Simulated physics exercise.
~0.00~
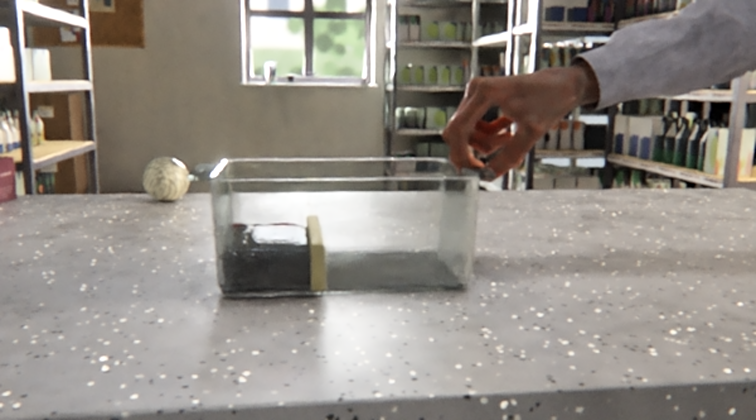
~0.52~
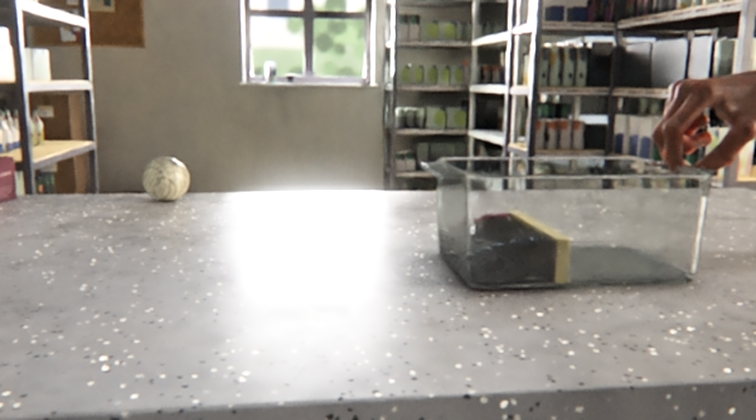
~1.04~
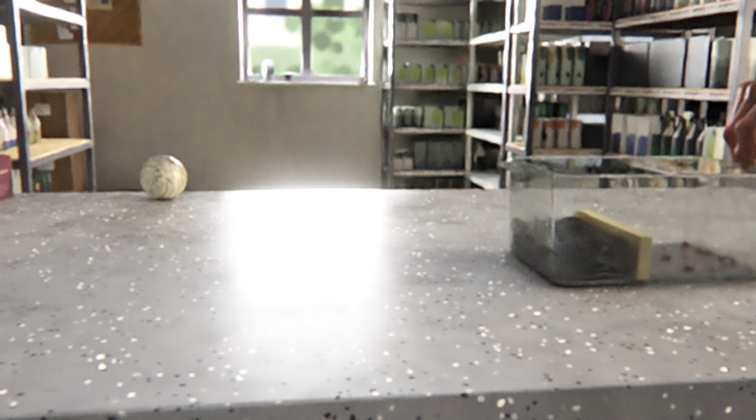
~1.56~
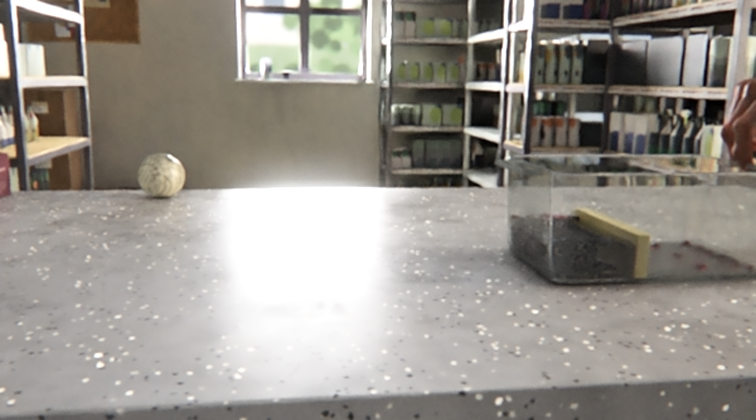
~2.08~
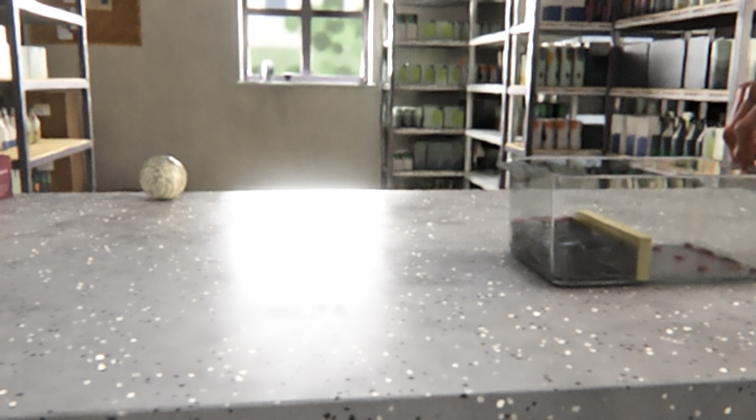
A clear, divided food box holding dark wine in its left part slid right across a speckled counter, pulled by a hand, while the wine tilted against the upright divider; the box stopped at the right with a little wine past the divider.
